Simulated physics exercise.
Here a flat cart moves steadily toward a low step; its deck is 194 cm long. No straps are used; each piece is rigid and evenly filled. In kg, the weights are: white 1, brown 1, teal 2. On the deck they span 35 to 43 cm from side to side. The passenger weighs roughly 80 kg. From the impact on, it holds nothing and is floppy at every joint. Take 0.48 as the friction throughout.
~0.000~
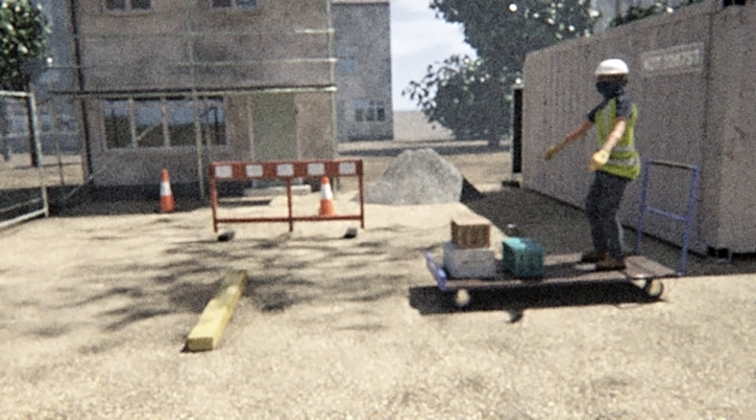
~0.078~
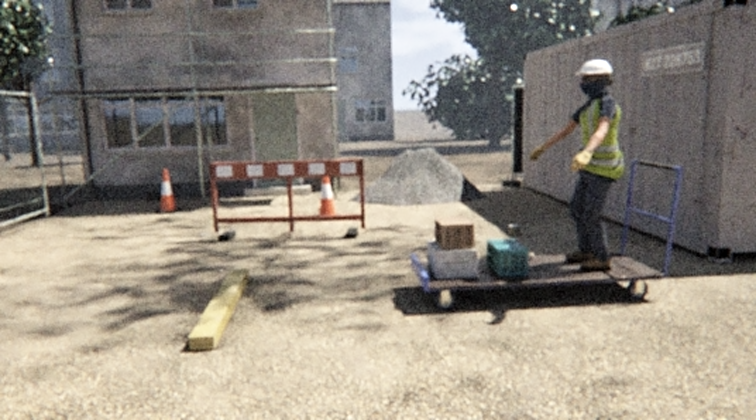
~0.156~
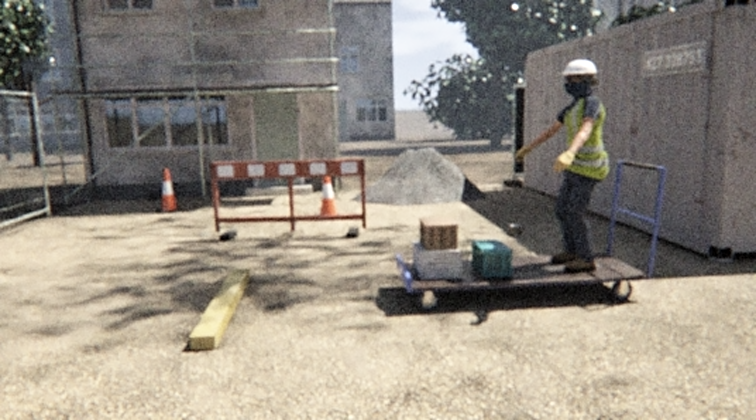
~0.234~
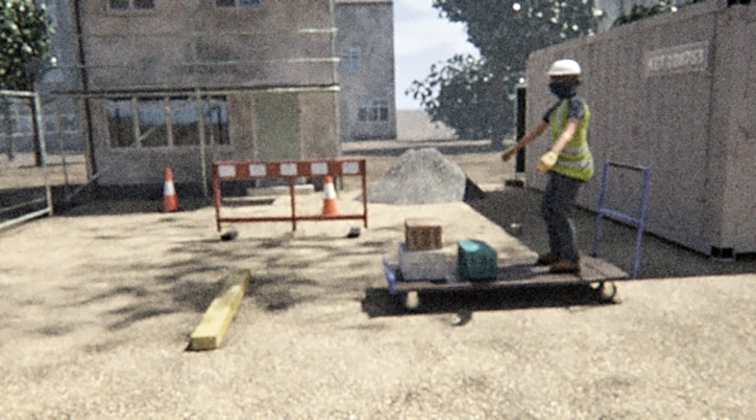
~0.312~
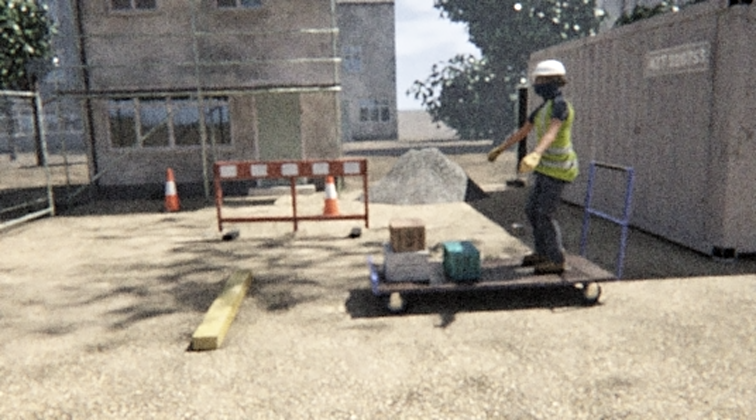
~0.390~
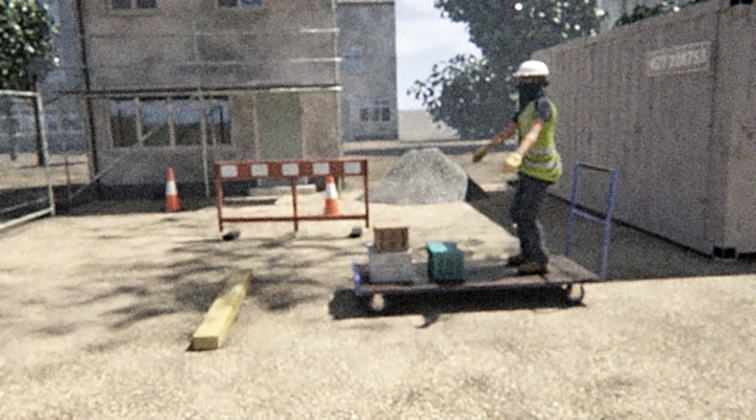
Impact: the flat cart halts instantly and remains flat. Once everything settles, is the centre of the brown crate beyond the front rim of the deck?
It clears the edge.
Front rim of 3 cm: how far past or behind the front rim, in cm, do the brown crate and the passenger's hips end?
The brown item would end 60 cm past the front rim, while the hips end 90 cm behind it.
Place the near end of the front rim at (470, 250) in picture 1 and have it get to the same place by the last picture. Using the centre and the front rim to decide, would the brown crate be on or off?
Lab note: Brown - leaves the load.
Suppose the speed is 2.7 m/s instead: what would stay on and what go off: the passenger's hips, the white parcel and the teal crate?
Hips: Kept; white: Kept; teal: Kept.
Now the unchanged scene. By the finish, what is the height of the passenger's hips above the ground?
Hip height: Approx. 65 cm.
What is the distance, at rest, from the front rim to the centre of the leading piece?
Roughly 60 centimetres beyond the front rim.
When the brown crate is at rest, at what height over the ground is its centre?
Near 10 cm above the ground.
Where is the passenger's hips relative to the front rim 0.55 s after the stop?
Around 95 cm short of the front rim.
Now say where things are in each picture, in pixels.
In the first picture, brown crate (470, 232), white parcel (468, 258), rim corner (444, 286); 178 cm still to roll.
In the second picture, brown crate (454, 232), white parcel (452, 258), rim corner (426, 287); 164 cm still to roll.
In the third picture, brown crate (438, 233), white parcel (436, 259), rim corner (409, 288); 149 cm still to roll.
In the fourth picture, brown crate (423, 234), white parcel (421, 260), rim corner (393, 289); 135 cm still to roll.
In the fifth picture, brown crate (407, 235), white parcel (405, 261), rim corner (376, 290); 121 cm still to roll.
In the sixth picture, brown crate (391, 235), white parcel (389, 261), rim corner (358, 291); 106 cm still to roll. Speed about 1.8 m/s.
After 0.96 s the deck stops.
After 1.51 s the brown crate is 35 cm past the rim, tilted 95°, near (186, 294) in the last picture's view.
After 1.96 s the brown crate is 60 cm past the rim, tilted 180°, near (155, 300) in the last picture's view.
Final state at 3.0 s, past the rim, brown crate; behind it, white parcel, teal crate and the passenger's hips.
